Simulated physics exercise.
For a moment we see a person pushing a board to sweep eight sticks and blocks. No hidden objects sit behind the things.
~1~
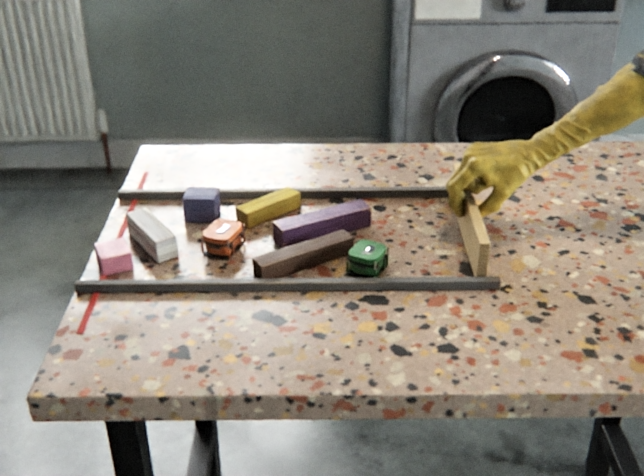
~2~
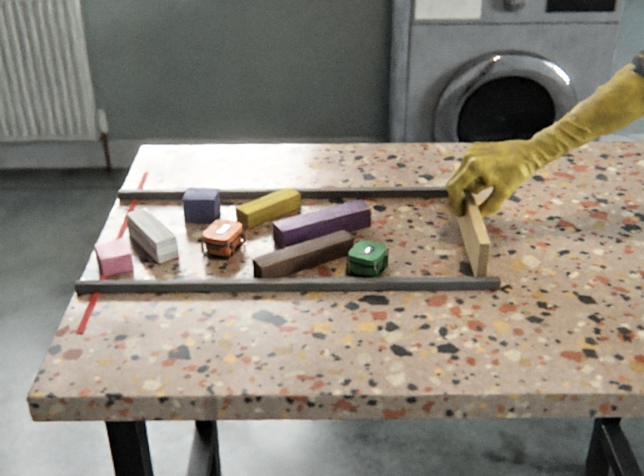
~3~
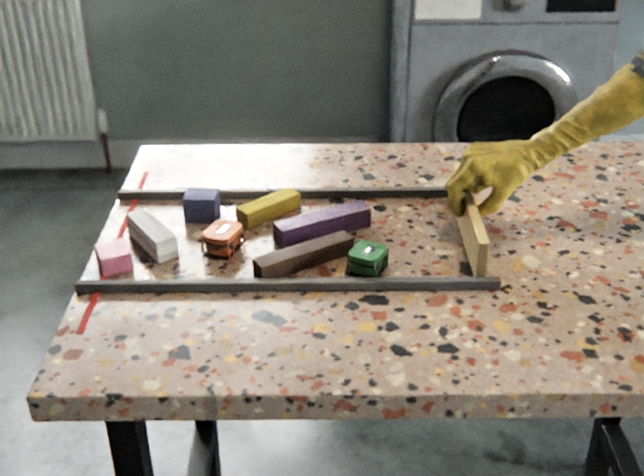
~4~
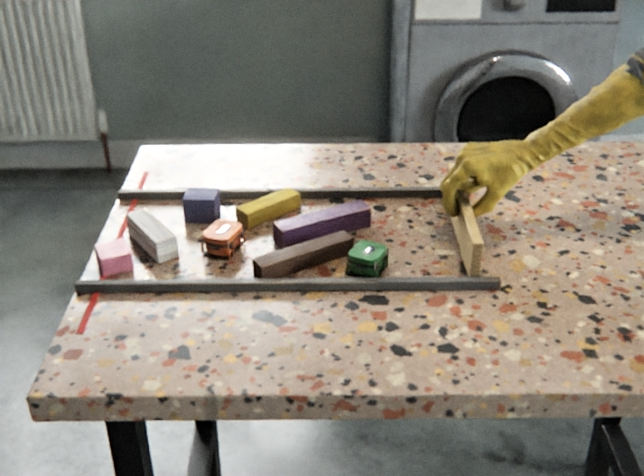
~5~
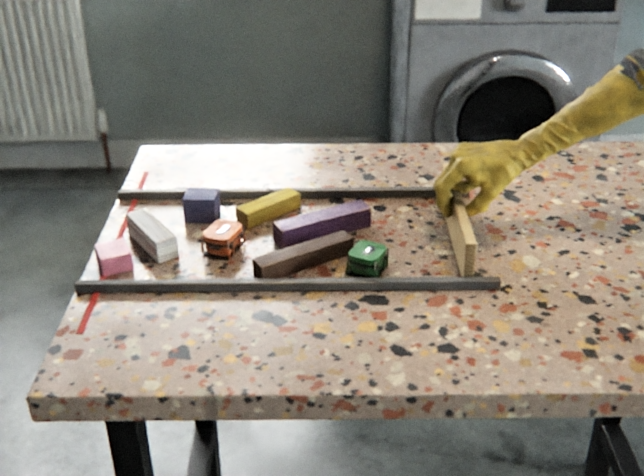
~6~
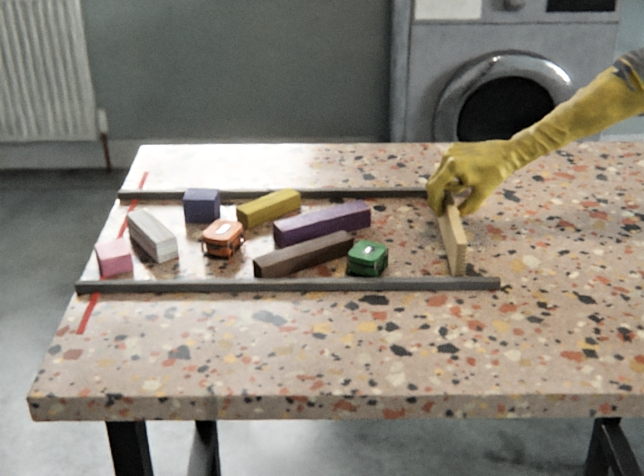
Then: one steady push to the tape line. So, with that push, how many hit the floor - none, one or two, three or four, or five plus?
I'd say five plus.
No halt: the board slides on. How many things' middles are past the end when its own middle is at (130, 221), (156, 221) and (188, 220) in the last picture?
Counts by place: 6 / 3 / 2.
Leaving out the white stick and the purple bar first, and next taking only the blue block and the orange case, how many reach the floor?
The first removal gives 4, the second gives 5.
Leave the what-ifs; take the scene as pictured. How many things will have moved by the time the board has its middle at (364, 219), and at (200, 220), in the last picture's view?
I make it 2 at the first spot and 8 at the other.
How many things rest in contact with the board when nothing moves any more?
Number in contact with it: 1.
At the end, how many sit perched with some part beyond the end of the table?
Overhanging: 1.
A little later, none off yet; pink block at rest near (114, 257); white stick at rest near (152, 235); blue block at rest near (202, 205).
When it is over, the number that fall off is five or more; down, purple bar, brown bar, yellow stick, orange case, blue block, white stick and pink block.
